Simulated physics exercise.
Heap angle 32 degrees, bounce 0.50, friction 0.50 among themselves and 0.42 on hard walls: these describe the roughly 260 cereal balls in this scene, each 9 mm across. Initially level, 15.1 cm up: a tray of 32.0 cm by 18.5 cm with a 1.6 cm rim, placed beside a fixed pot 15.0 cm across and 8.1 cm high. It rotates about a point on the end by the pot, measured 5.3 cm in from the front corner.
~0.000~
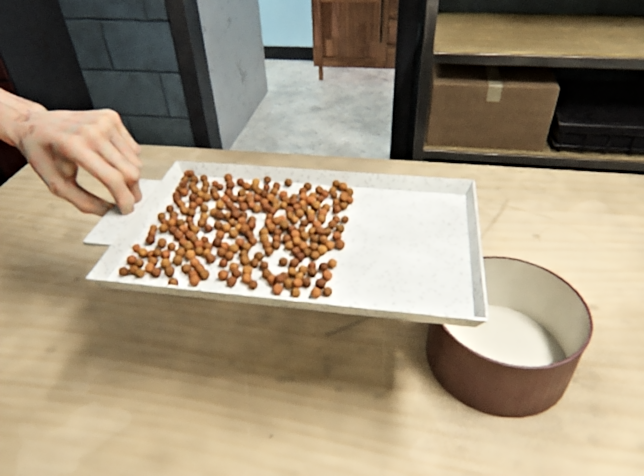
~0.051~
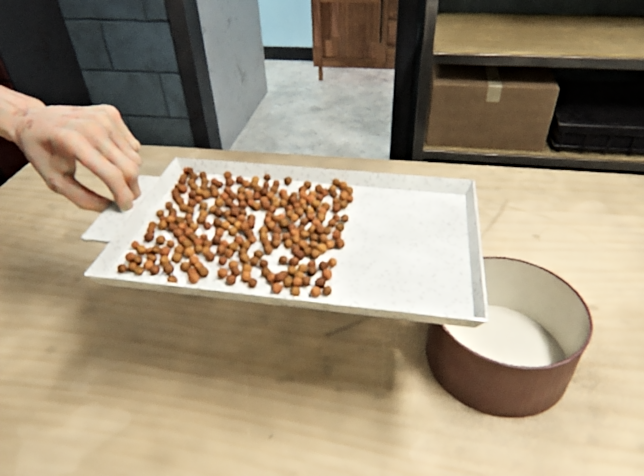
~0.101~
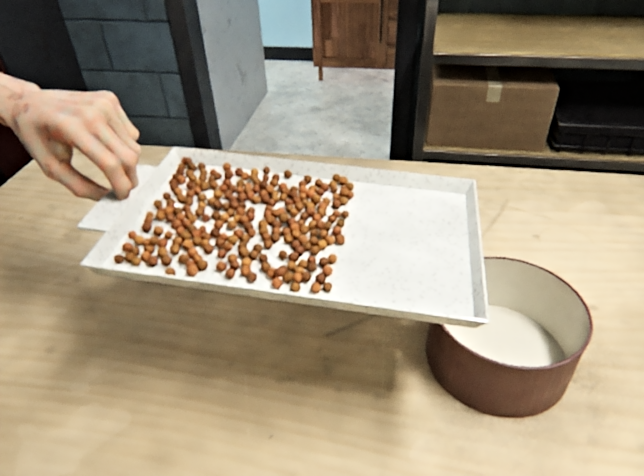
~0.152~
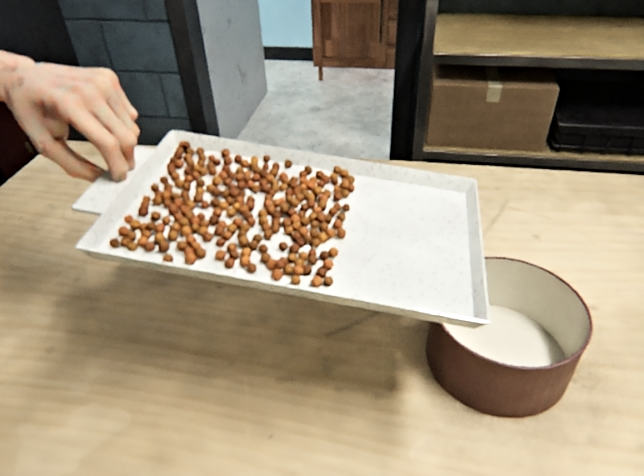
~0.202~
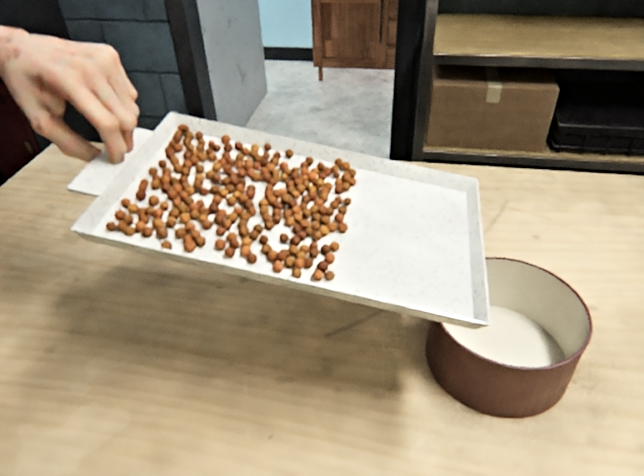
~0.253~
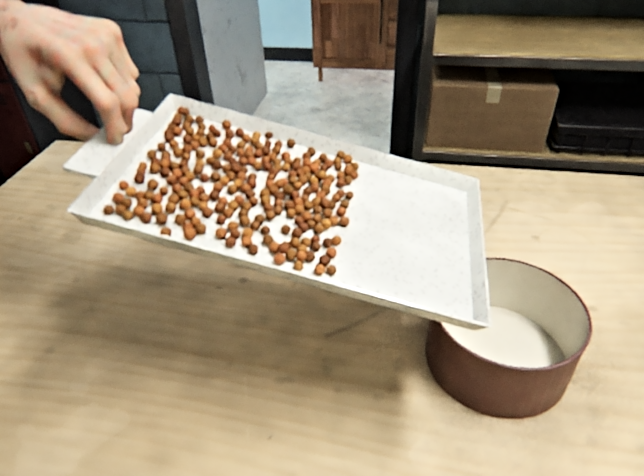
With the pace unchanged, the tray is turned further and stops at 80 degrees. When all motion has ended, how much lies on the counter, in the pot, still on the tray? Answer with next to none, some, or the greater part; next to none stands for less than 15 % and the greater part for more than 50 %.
Counter: Some; pot: The greater part; tray: Next to none.
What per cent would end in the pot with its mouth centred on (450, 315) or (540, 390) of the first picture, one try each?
Roughly 40 per cent, then 70 per cent.
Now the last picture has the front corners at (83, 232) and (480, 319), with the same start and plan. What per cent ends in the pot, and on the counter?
Pot 30; counter 75.
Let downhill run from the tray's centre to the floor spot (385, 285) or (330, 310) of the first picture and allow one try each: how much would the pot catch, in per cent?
I'd put it at roughly 10 per cent for the first tilt and roughly 0 per cent for the second.
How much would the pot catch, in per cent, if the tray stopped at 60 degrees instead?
That would be around 35 percent.
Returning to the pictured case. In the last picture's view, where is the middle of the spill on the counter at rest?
(542, 463), roughly.
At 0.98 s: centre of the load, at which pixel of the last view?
At that moment the load's centre is around (505, 323).
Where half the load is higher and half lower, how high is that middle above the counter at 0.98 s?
The halfway mark sits at about 10 cm.
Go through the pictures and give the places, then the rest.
In the first frame, tray tilt 0 degrees, front corners at (97, 273) and (479, 313); middle of the pieces at (251, 226); pot at (510, 305).
In the second frame, tray tilt 1 degrees, front corners at (95, 270) and (479, 313); middle of the pieces at (251, 224).
In the third frame, tray tilt 3 degrees, front corners at (92, 260) and (479, 314), lowest corner right front; middle of the pieces at (250, 217).
In the fourth frame, tray tilt 7 degrees, front corners at (87, 243) and (480, 315), lowest corner right front; middle of the pieces at (250, 206).
In the fifth frame, tray tilt 10 degrees, front corners at (83, 225) and (481, 316), lowest corner right front; middle of the pieces at (250, 195).
In the sixth frame, tray tilt 14 degrees, front corners at (80, 207) and (482, 318), lowest corner right front; middle of the pieces at (252, 183); pot at (509, 307). The tray's pace is about 75 degrees a second.
After 0.69 s, tilt 46 degrees; the tray holds 100 %, the pot 0 %.
After 0.98 s, tilt 67 degrees; the tray holds 45 %, the pot 30 %.
After 1.37 s, tilt 80 degrees; the tray holds 25 %, the pot 45 %.
By 2.4 s all is still; counter 35 %, pot 65 %, tray 0 %.
